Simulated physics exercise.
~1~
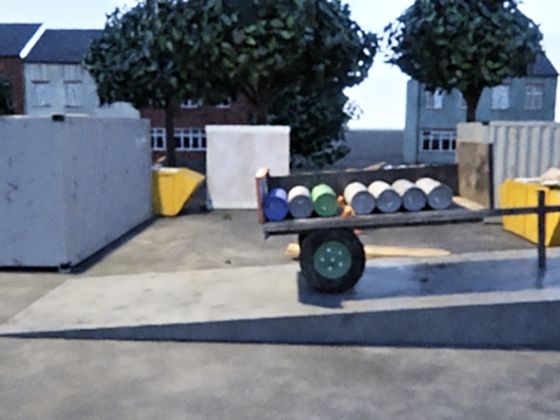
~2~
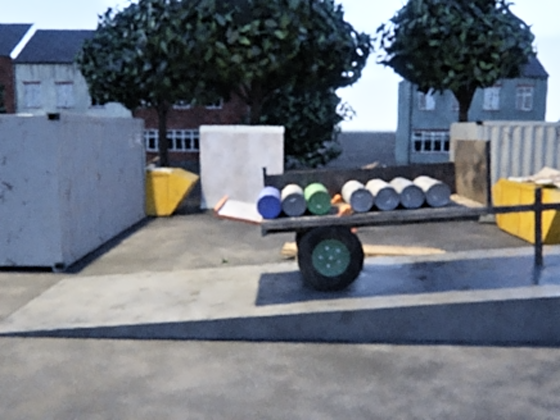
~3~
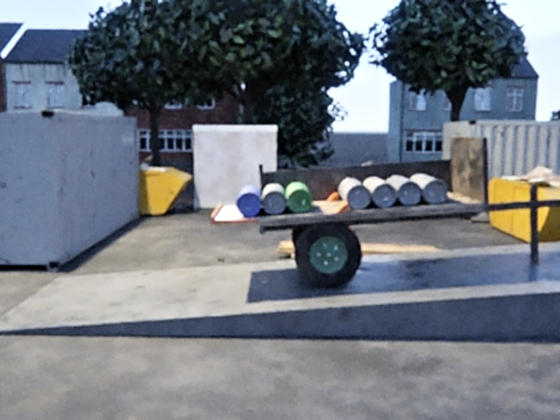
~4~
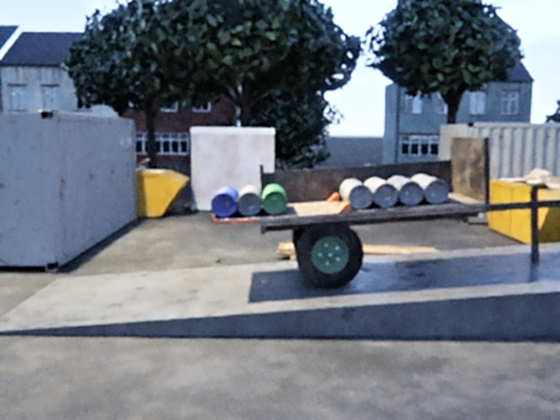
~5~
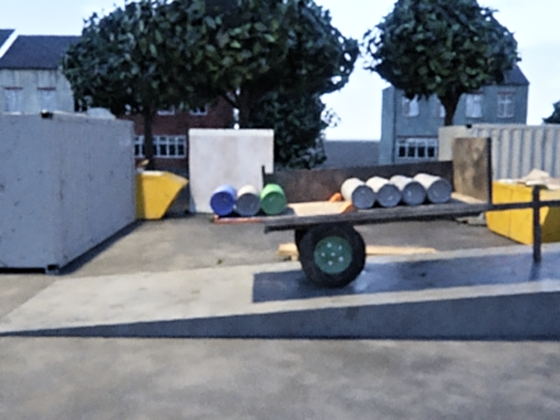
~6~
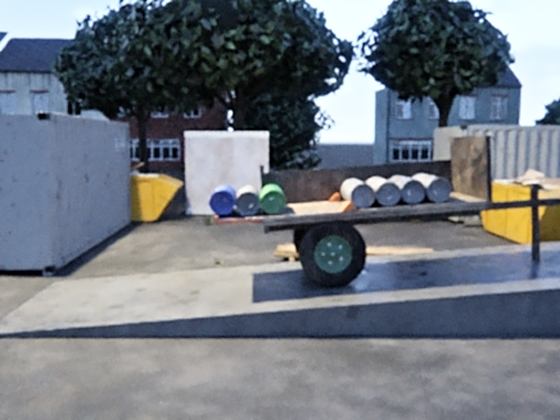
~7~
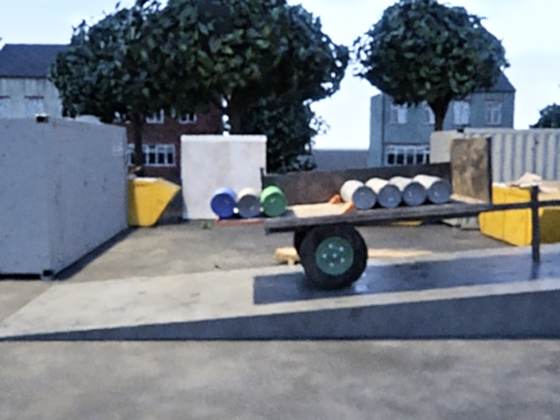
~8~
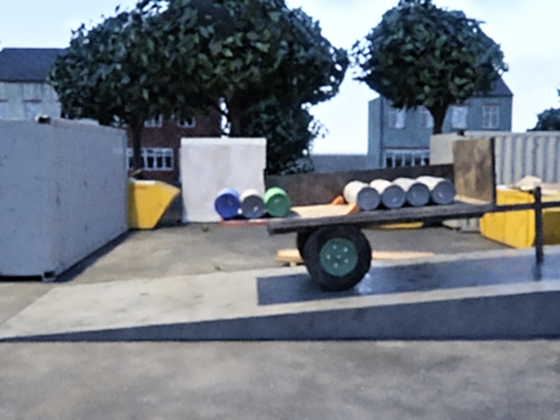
In a paved yard with trees and houses behind, a flat trailer stands on a gentle ramp, carrying a row of seven cylinders. The tailgate at its left end swings down and outward. The blue cylinder rolls left onto the lowered gate, with a pale one and the green one following close behind, while the four grey ones stay put behind the orange chock. The leading three slow, roll back very slightly and stop. At the end, the blue one rests on the open tailgate, the green one is still on the bed, and nothing has fallen off.
